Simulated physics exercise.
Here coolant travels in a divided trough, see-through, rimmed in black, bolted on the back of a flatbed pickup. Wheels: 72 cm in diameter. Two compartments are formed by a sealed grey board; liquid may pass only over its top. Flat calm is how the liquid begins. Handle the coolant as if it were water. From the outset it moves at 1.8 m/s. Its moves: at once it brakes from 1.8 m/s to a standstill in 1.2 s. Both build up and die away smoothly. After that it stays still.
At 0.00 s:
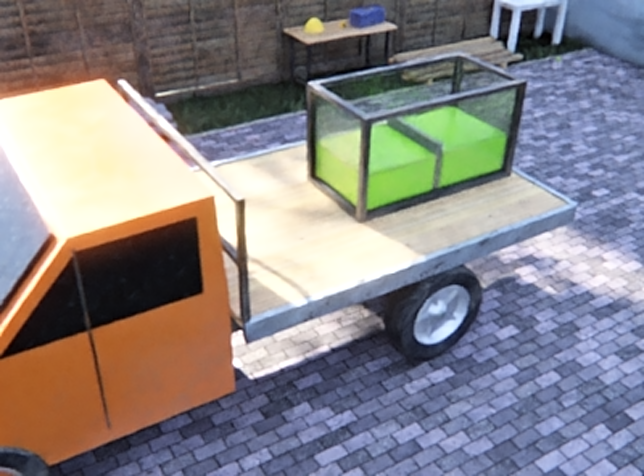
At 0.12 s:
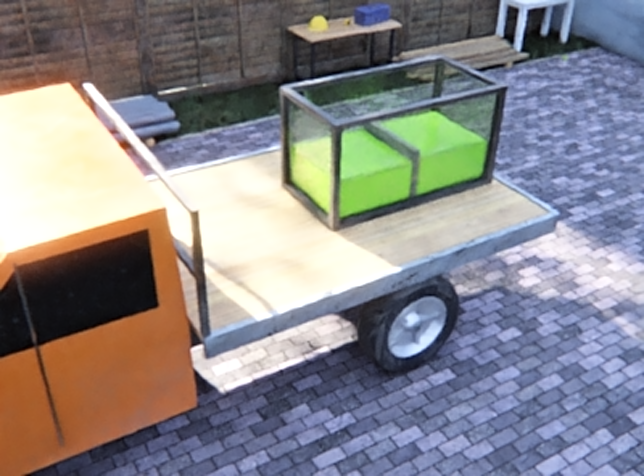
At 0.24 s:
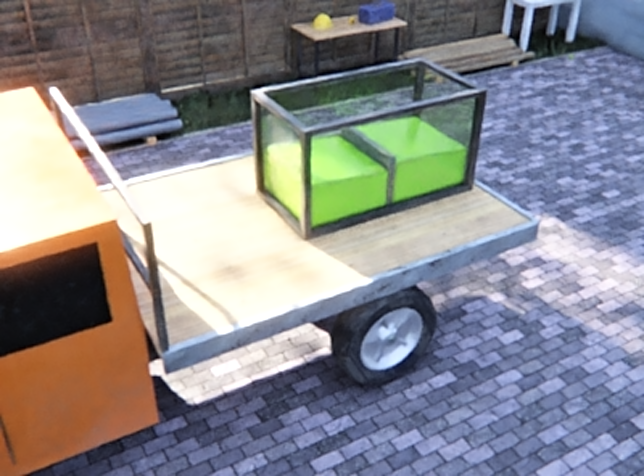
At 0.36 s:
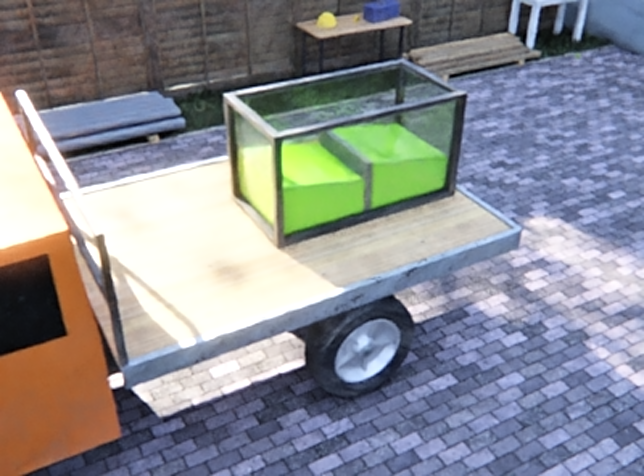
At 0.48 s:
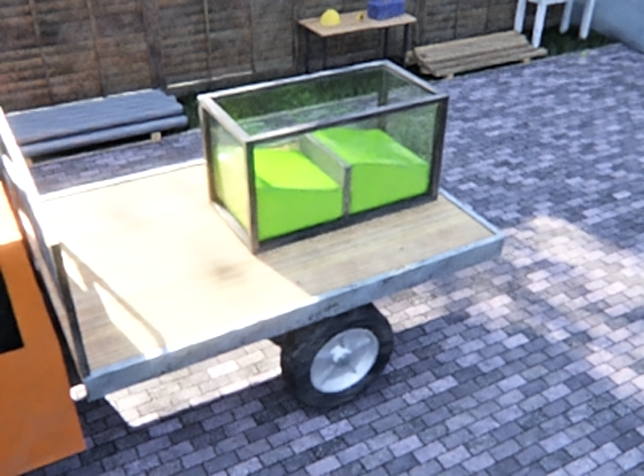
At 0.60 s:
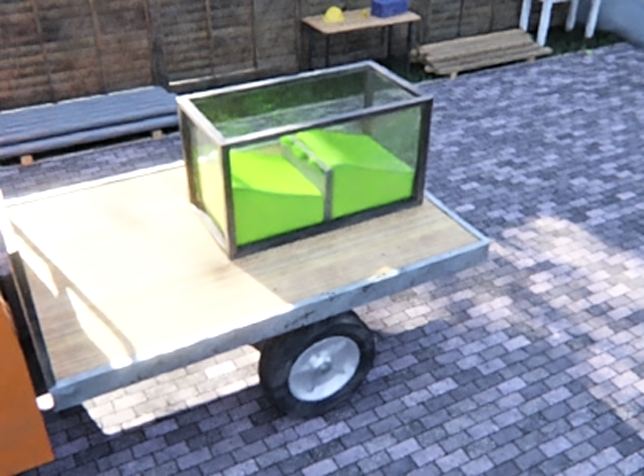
An orange flatbed truck rolled left across a paved yard, carrying a clear, black-framed trough of bright green liquid, which started out level and then sloped up toward the left in both halves.
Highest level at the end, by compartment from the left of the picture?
The first one.
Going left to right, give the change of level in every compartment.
From the left: Up 1 cm, down 1 cm.
After 0.90 s the mean depths from the left are 30, 29 cm.
After 1.40 s the mean depths from the left are 30, 29 cm.
After 1.90 s the mean depths from the left are 30, 29 cm.
After 4.18 s the mean depths from the left are 30, 29 cm.
